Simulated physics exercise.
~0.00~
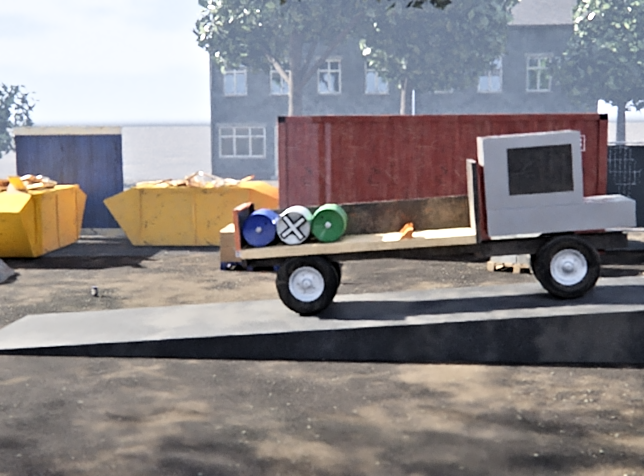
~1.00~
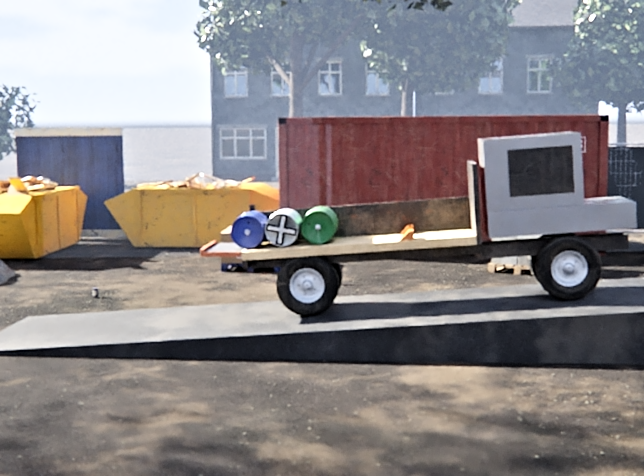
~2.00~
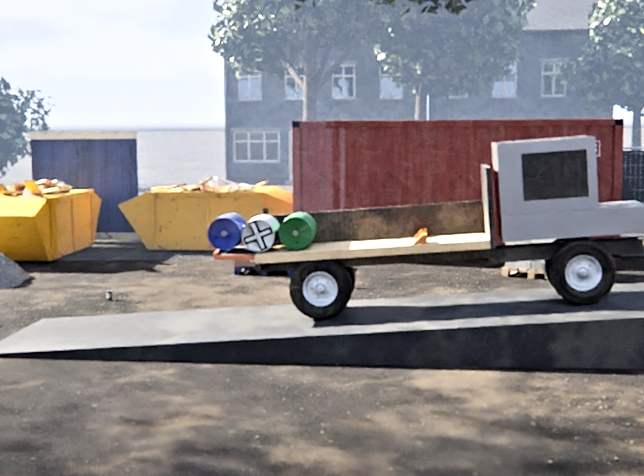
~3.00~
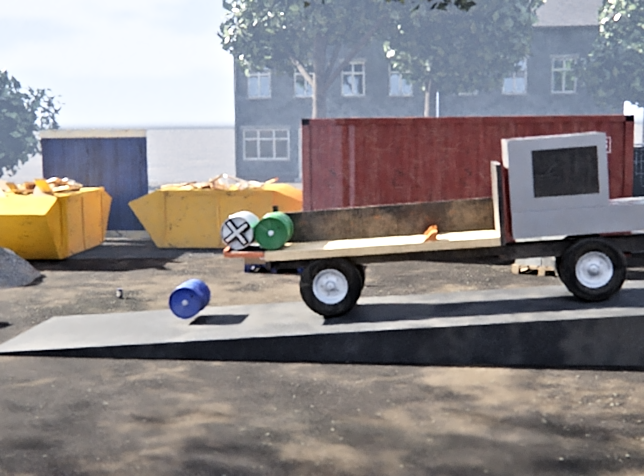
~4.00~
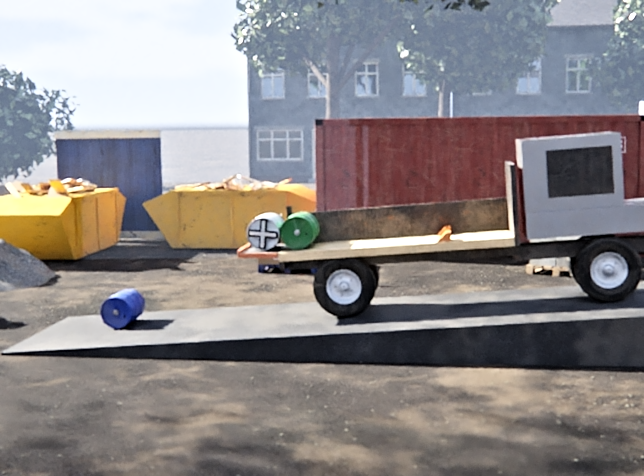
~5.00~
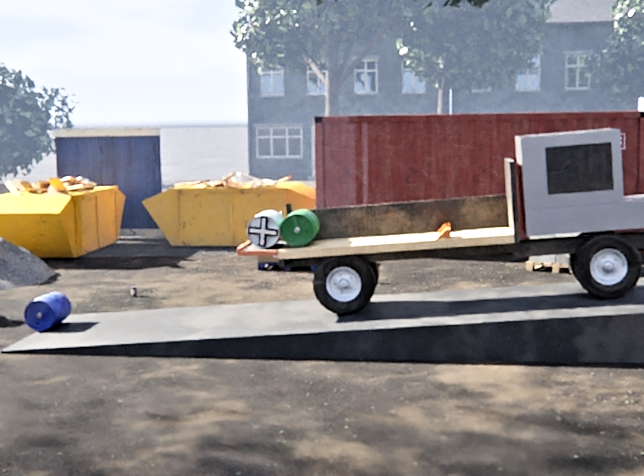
In a yard with skips and a red container, a flatbed truck stands on a ramp as its tailgate drops and three barrels roll left; the blue one falls off and rolls down the ramp, while the white-crossed and green ones stay aboard near the back.
